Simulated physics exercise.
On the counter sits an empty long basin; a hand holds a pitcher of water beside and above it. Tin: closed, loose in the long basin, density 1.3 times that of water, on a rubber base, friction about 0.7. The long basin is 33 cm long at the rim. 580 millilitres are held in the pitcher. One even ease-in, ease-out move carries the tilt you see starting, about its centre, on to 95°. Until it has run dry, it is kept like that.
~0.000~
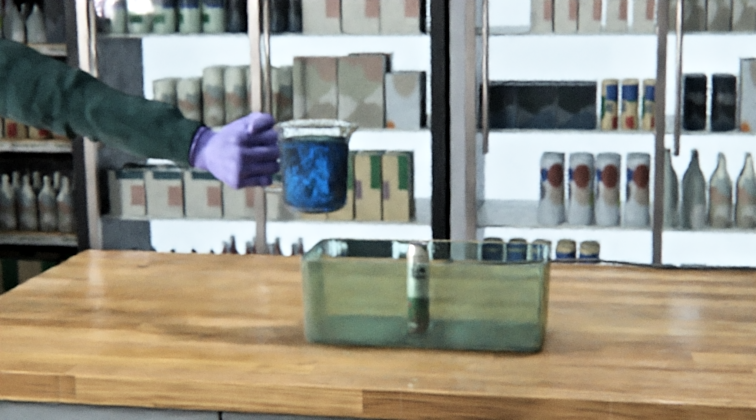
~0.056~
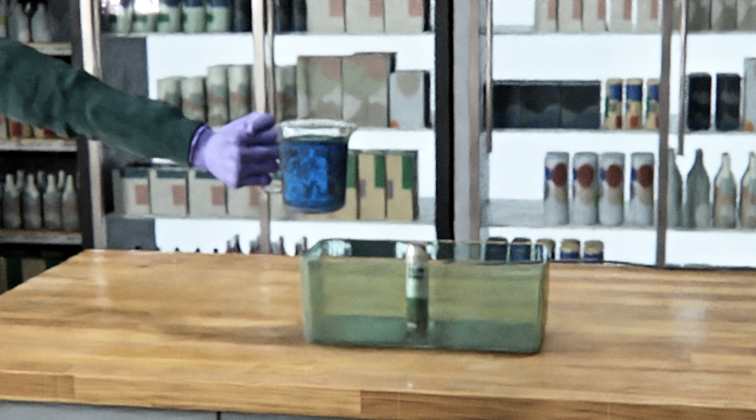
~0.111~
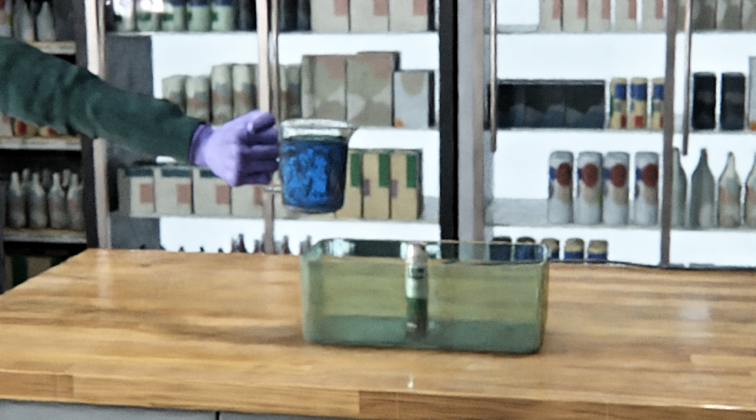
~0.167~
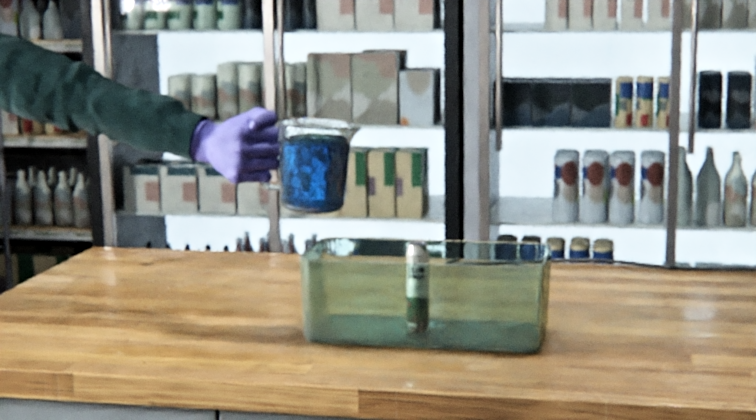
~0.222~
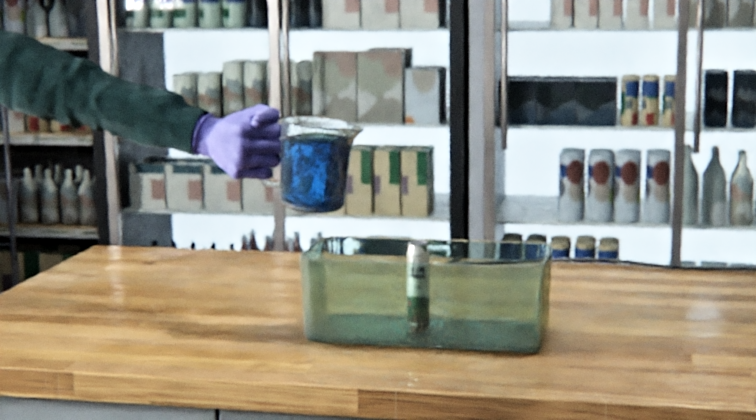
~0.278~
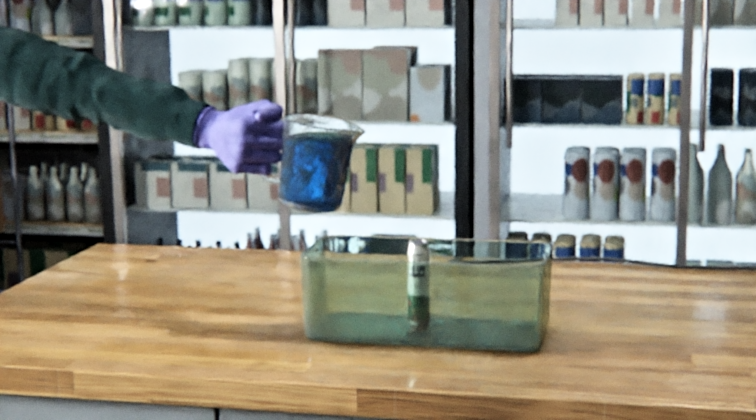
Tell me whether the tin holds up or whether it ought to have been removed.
It will be floored.
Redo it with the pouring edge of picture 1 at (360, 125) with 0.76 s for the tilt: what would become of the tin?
It tumbles.
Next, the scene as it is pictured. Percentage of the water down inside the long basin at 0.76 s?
About 2%.
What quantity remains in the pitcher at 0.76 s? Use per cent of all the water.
About 88 per cent.
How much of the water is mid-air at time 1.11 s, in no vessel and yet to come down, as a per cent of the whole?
About 16 per cent.
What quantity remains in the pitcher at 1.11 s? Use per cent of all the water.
What remains is about 42 percent of it all.
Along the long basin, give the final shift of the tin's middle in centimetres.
Shift of tin centre: Approx. 8.5 cm.
By 0.76 s the tilt is 55° and 88 per cent is still to pour; the tin stands where it began.
By 1.11 s the tilt is 87° and 43 per cent is still to pour; the tin stands where it began.
By 1.47 s the tilt is 95° and 8 per cent is still to pour; the tin lies on its side.
By 1.87 s the tilt is 95° and 1 per cent is still to pour; the tin lies on its side.
At rest the tin lies on its side.
